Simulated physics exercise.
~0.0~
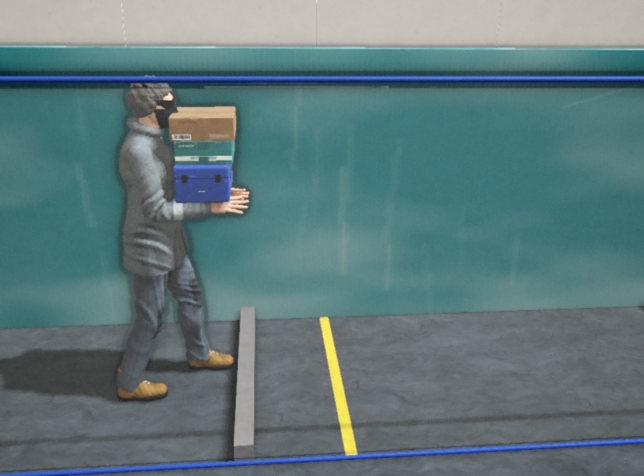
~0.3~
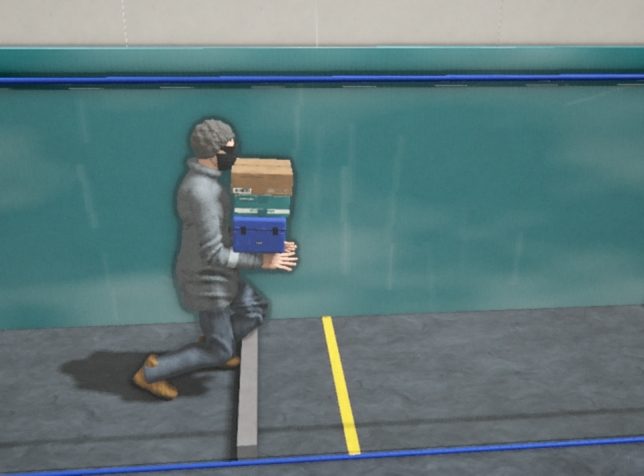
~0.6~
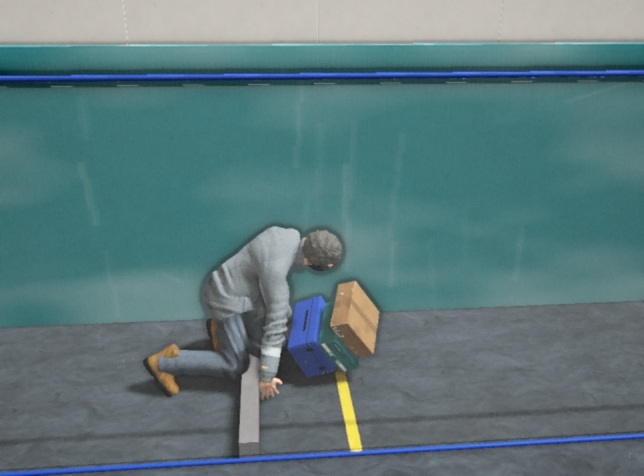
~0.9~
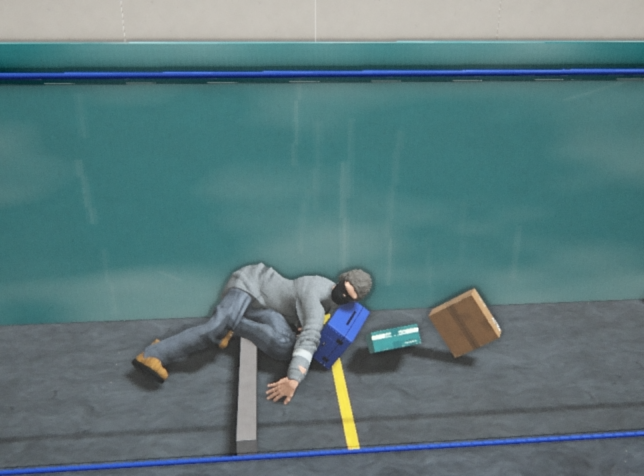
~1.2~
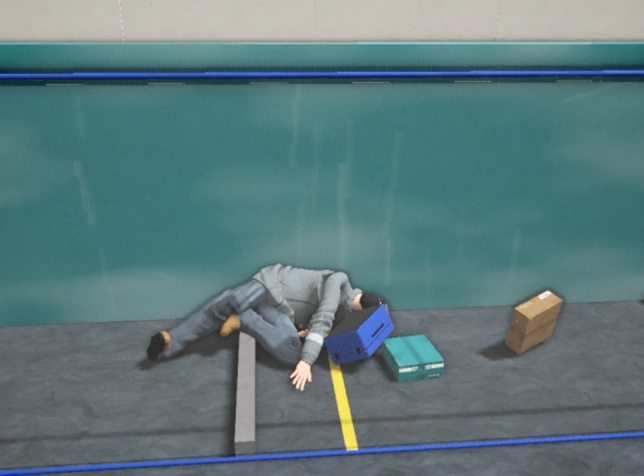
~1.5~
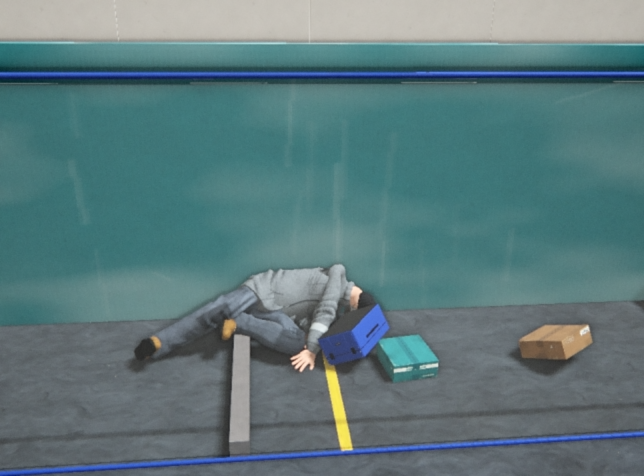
On a dark grey floor before a teal wall, seen from the side by a slightly swaying camera, a person in a grey coat, knit cap and black face covering carries a blue toolbox, a teal carton and a brown carton, stacked. A low grey rail and a yellow line lie ahead to the right. The person reaches the rail, sinks and pitches forward over it onto hands and knees as the stack tips. The boxes scatter rightward while the person slumps down sideways. Finally, the head lies past the line behind the toolbox, with the teal carton beyond and the brown one farthest right.
